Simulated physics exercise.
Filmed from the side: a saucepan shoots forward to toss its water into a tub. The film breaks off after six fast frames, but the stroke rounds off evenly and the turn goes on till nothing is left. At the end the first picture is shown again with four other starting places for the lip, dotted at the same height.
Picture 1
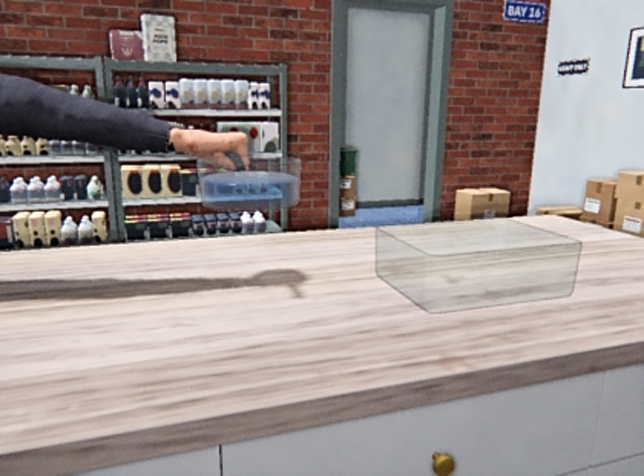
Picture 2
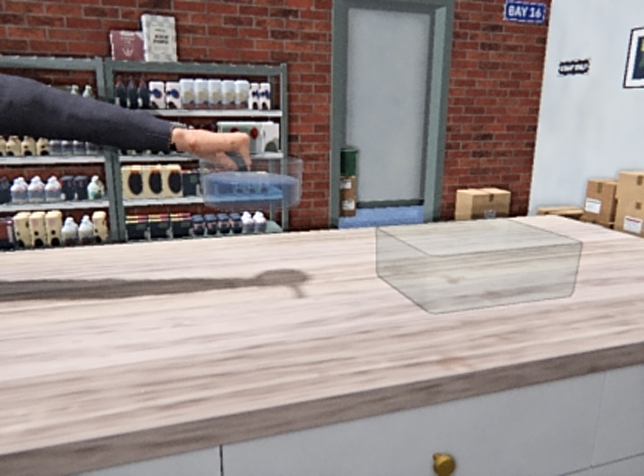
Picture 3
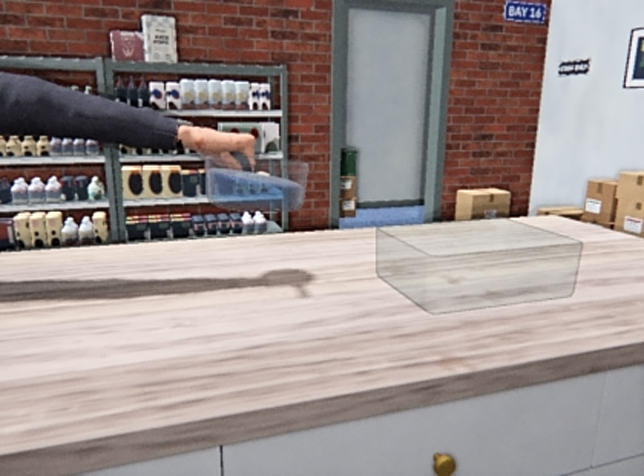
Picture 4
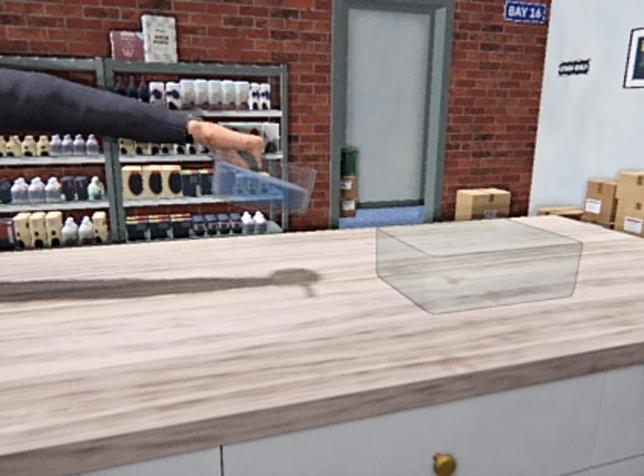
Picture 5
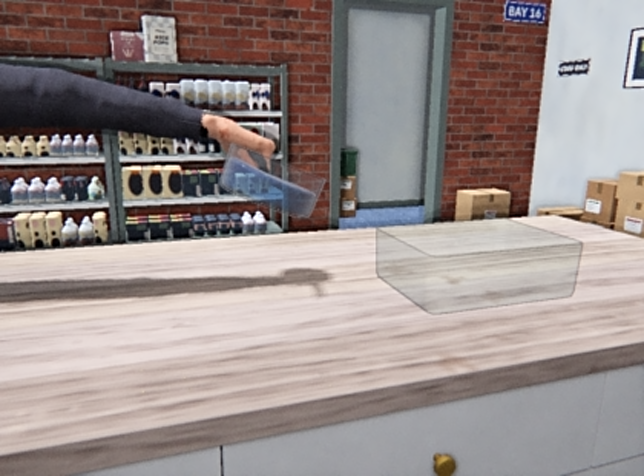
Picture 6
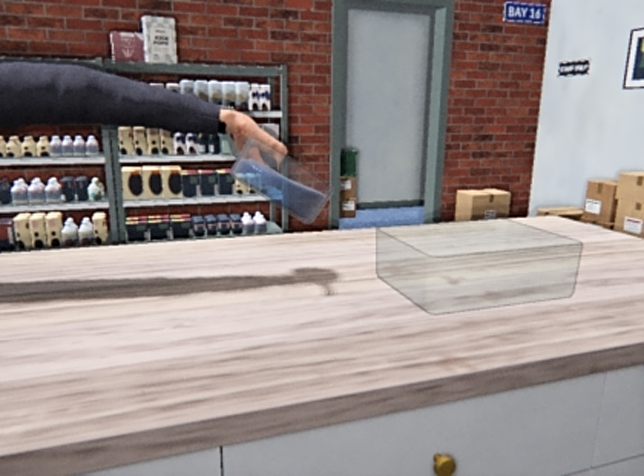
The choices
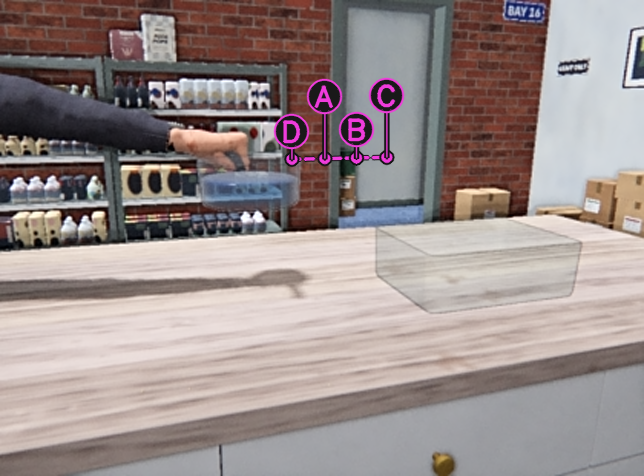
An arm holds a clear pan of blue water above a counter and tilts it rightward.
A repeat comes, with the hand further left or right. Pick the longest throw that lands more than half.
I would pick place A.
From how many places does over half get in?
Three of them.
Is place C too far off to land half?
No, that is safe.
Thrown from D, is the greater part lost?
Yes.
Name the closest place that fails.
It is D.
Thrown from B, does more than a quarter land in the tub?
Yes, it does.
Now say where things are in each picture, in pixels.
The first frame shows upright, lip at (296, 159); tub from (423, 313) to (569, 294); nothing has left yet.
The second frame shows upright, lip at (298, 159); nothing has left yet.
The third frame shows tipped about 4°, lip at (304, 163); nothing has left yet.
The fourth frame shows tipped about 12°, lip at (312, 169); nothing has left yet.
The fifth frame shows tipped about 22°, lip at (321, 178); nothing has left yet.
The sixth frame shows tipped about 34°, lip at (330, 188); nothing has left yet.
In magenta, A at (324, 158); B at (356, 157); C at (386, 157); D at (291, 159).
For place A, about 85 % lands in the tub, 11 % falls short and 5 % goes beside or beyond.
For place B, about 87 % lands in the tub, 1 % falls short and 12 % goes beside or beyond.
For place C, about 80 % lands in the tub, 1 % falls short and 19 % goes beside or beyond.
For place D, about 13 % lands in the tub, 84 % falls short and 3 % goes beside or beyond.
